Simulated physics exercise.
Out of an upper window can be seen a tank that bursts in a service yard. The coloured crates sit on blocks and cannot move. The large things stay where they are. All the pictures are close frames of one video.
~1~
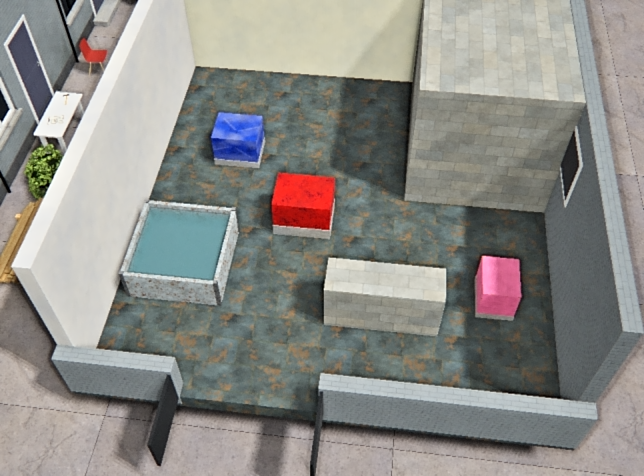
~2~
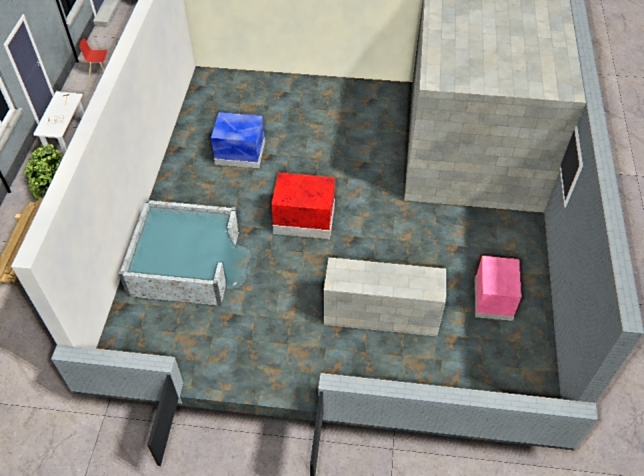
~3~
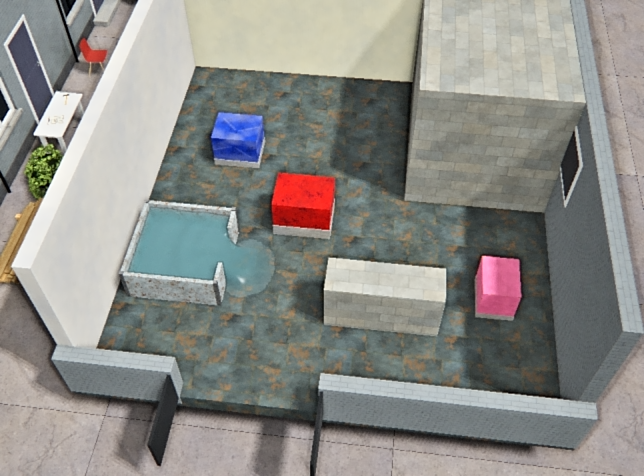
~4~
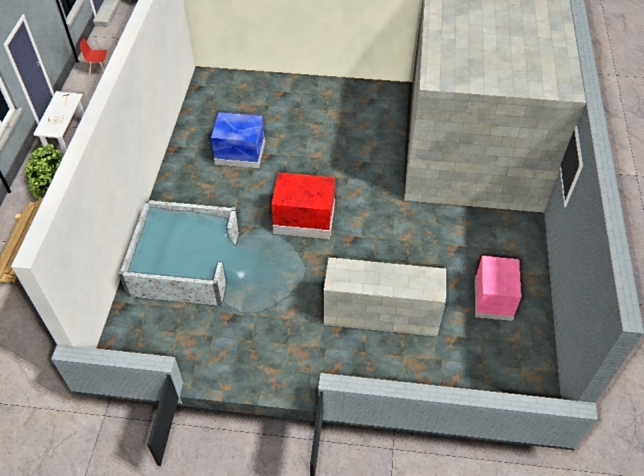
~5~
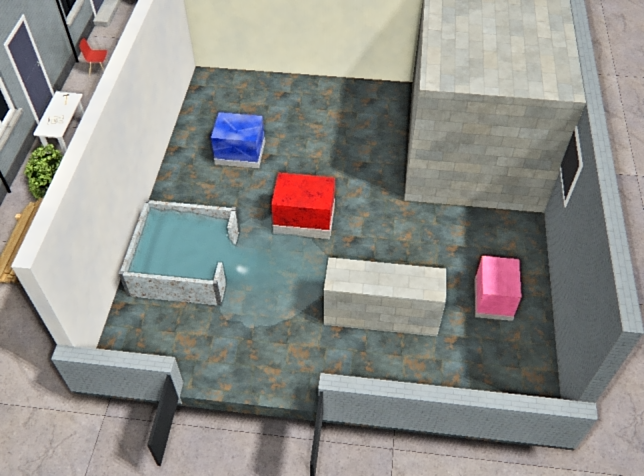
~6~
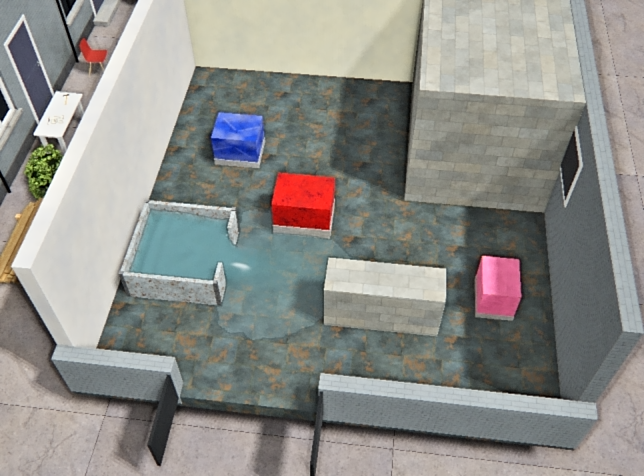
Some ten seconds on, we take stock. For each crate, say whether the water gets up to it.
Blue crate: No; red crate: No; pink crate: Yes.
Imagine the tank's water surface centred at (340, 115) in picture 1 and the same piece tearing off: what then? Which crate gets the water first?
Answer: The red one, before any other.
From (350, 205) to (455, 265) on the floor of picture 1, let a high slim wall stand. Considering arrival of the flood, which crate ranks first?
Answer: The red one.
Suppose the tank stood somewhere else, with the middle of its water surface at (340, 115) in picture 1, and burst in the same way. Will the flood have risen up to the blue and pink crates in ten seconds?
Outcome: Blue crate clear; pink crate clear.
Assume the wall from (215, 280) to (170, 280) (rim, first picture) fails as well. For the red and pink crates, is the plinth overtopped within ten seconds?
First the red crate: It is never reached; then the pink crate: It is never reached.
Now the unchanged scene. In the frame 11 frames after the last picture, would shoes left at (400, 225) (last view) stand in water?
I'd expect that place to be drenched.
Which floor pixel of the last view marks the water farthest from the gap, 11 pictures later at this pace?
I'd say around (520, 252).
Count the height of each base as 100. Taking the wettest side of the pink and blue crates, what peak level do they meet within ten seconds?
I'd say 160 per cent for the first one and 10 per cent for the second.
A moment on, water covers 20 % of the floor; the blue crate not reached, the red crate water round its plinth, the pink crate water round its plinth.
Next, water covers 25 % of the floor; the blue crate water round its plinth, the red crate water round its plinth, the pink crate water round its plinth.
Then, water covers 35 % of the floor; the blue crate water round its plinth, the red crate water round its plinth, the pink crate water round its plinth.
Later, water covers 40 % of the floor; the blue crate water round its plinth, the red crate water round its plinth, the pink crate water round its plinth.
In the end, water covers 50 % of the floor; the blue crate stayed above the water, the red crate stayed above the water, the pink crate was topped.
